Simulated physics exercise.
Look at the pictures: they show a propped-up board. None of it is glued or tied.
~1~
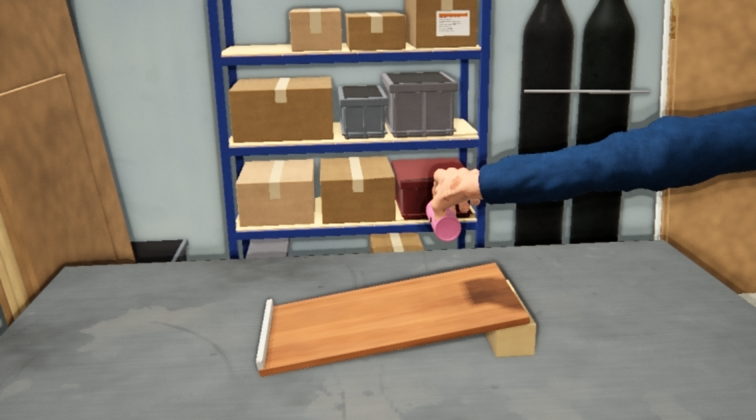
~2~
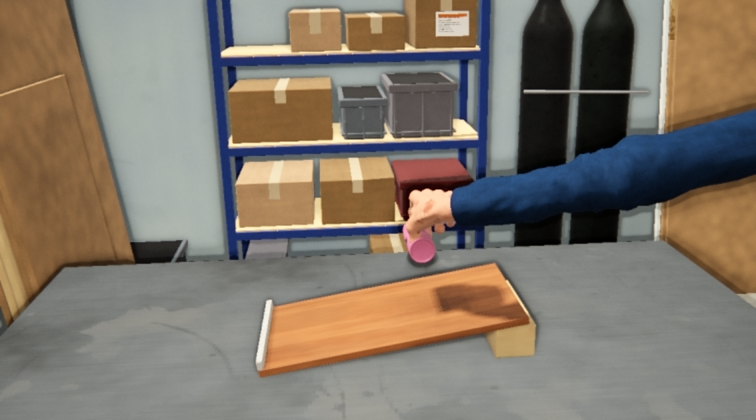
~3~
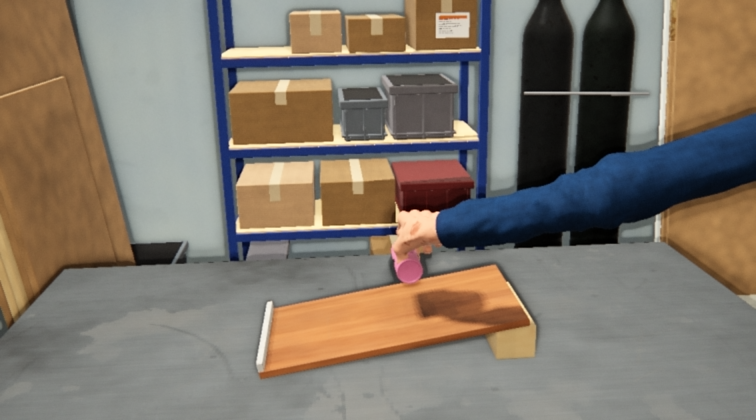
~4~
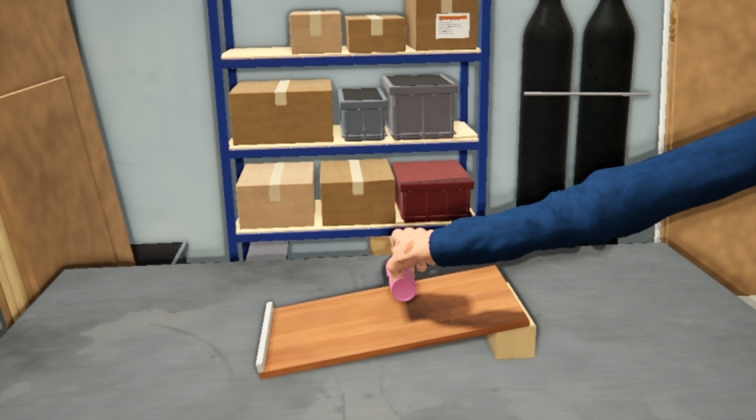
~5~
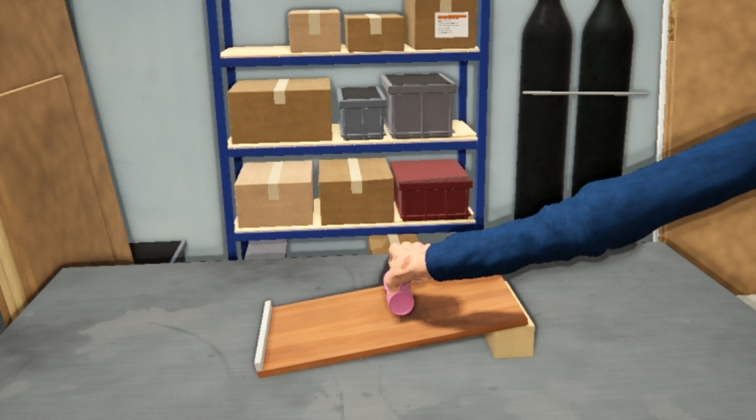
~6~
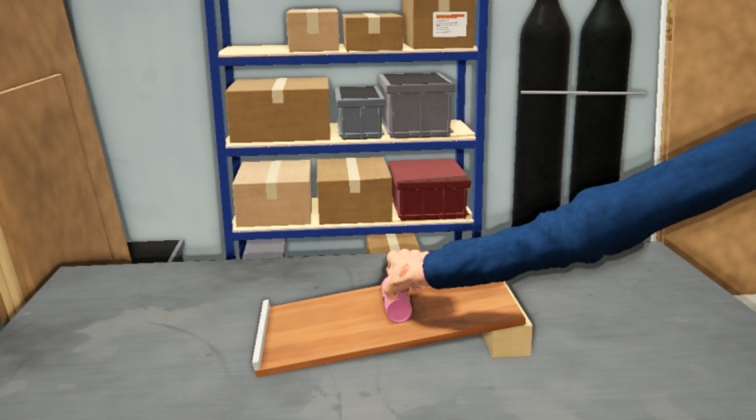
A pink shaker, gripped by a hand in a blue sleeve reaching in from the right, hovers over a grey table in a storage room, seen from the front and slightly above. A reddish-brown board slopes down leftward from a tan block to a pale end strip, before blue shelving with boxes and two dark cylinders. The hand carries the shaker left and down, slowing, and sets it mid-board, still held, while the view shifts very slightly.
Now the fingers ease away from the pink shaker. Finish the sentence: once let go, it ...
Makes its way down.
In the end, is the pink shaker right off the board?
Still on top.
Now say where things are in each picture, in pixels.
On its way; pink shaker (443, 219), in the first picture.
On its way; pink shaker (418, 240), in the second picture.
On its way; pink shaker (406, 260), in the third picture.
On its way; pink shaker (401, 278), in the fourth picture.
On its way; pink shaker (398, 291), in the fifth picture.
Set down, still held; pink shaker (396, 298), in the sixth picture.
Then, 0.40 s after the last picture, pink shaker rolled about its own width near (376, 302).
Then, 0.60 s after the last picture, pink shaker rolled well along near (341, 309).
Then, 0.80 s after the last picture, pink shaker rolled well along near (289, 319).
Then, 0.90 s after the last picture, pink shaker rolled well along near (275, 319).
At rest, moved from the start, pink shaker. Seen from the same camera at the end, pink shaker near (275, 322). The pink shaker runs down the board.
